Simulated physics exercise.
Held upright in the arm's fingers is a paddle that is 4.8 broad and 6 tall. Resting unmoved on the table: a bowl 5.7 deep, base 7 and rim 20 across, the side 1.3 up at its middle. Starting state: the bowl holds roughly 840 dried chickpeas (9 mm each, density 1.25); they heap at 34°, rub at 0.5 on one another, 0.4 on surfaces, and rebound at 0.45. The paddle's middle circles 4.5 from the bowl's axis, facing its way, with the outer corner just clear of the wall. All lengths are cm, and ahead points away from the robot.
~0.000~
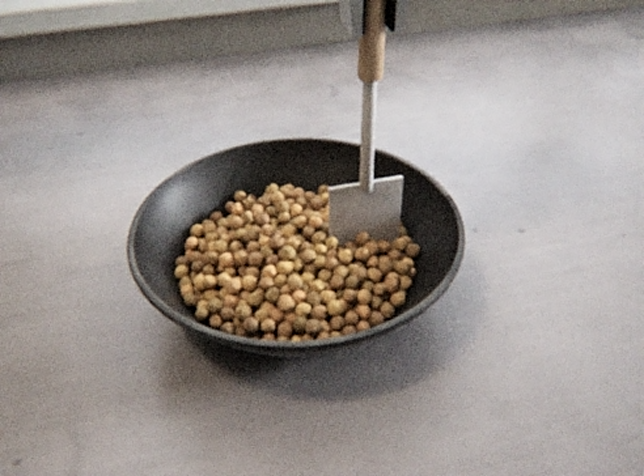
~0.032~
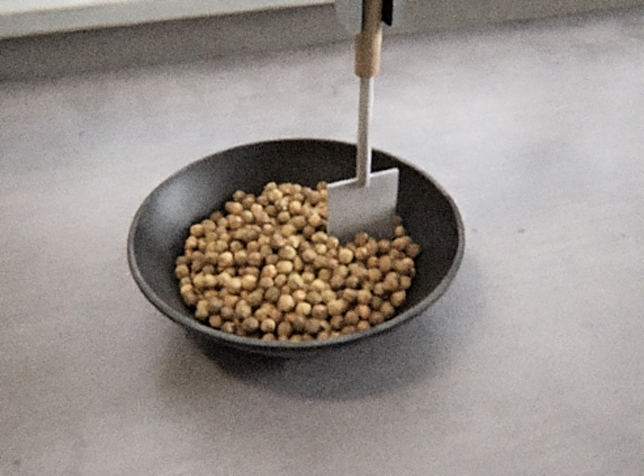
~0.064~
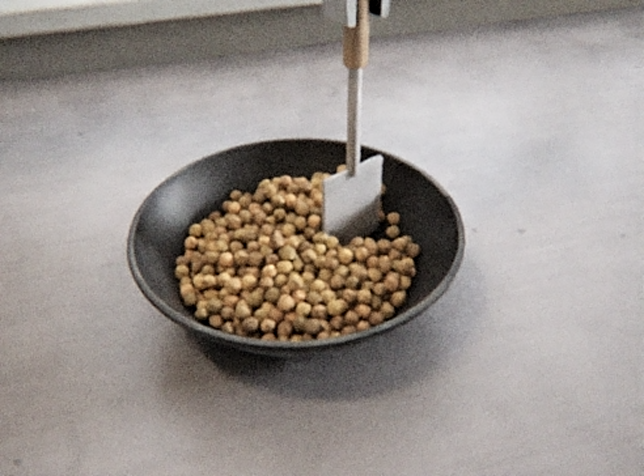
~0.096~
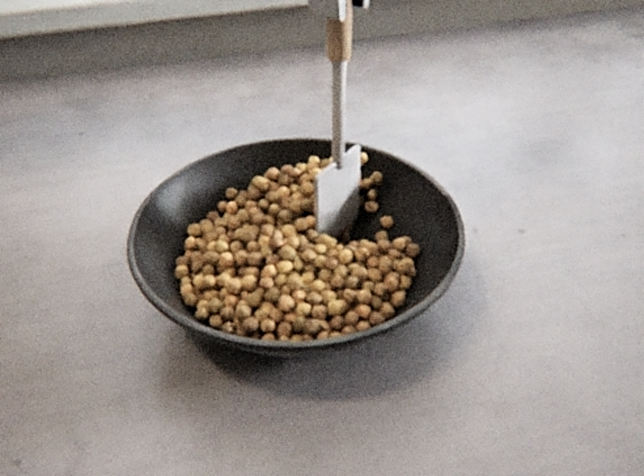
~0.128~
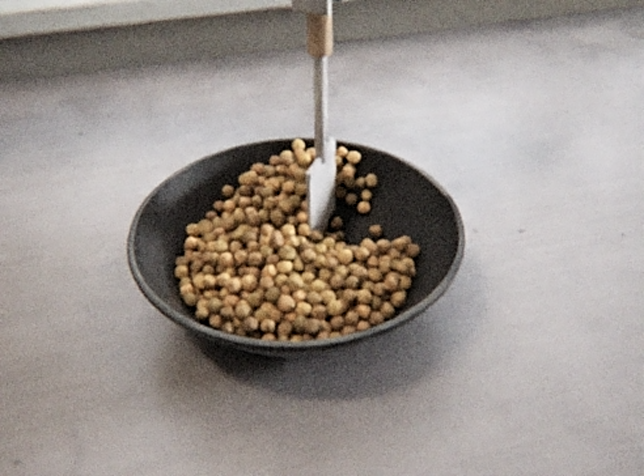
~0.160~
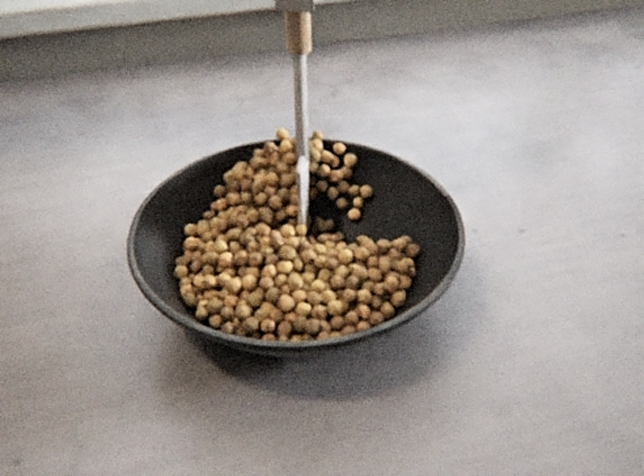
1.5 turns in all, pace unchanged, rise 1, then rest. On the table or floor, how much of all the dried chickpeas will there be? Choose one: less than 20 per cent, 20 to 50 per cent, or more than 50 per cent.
The share is less than 20 per cent.
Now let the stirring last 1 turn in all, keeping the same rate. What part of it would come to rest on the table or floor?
10 %.
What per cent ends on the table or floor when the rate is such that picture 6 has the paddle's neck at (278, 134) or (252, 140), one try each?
Well, about 20 percent the first time and about 30 percent the second.
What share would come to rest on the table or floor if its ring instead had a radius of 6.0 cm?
Close to 5 in a hundred then.
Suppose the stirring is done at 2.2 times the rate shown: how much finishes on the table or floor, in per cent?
45 %.
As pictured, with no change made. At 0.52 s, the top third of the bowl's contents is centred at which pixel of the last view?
Around (329, 295).
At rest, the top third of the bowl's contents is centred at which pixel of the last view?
It is centred near (252, 264).
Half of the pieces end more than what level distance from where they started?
Reading: Around 7 cm.
After 0.52 s, 254° round, highest piece 8 above the table; 782 in the bowl, 38 on the table or floor, 19 in flight or on the tool.
After 0.89 s, 78° round, highest piece 7 above the table; 747 in the bowl, 89 on the table or floor, 3 in flight or on the tool.
After 1.27 s, 180° round, highest piece 6 above the table; 737 in the bowl, 102 on the table or floor.
After 1.97 s, 180° round, highest piece 6 above the table; 737 in the bowl, 102 on the table or floor.
In the end, 737 in the bowl, 102 on the table or floor. That is 12 % on the table or floor.
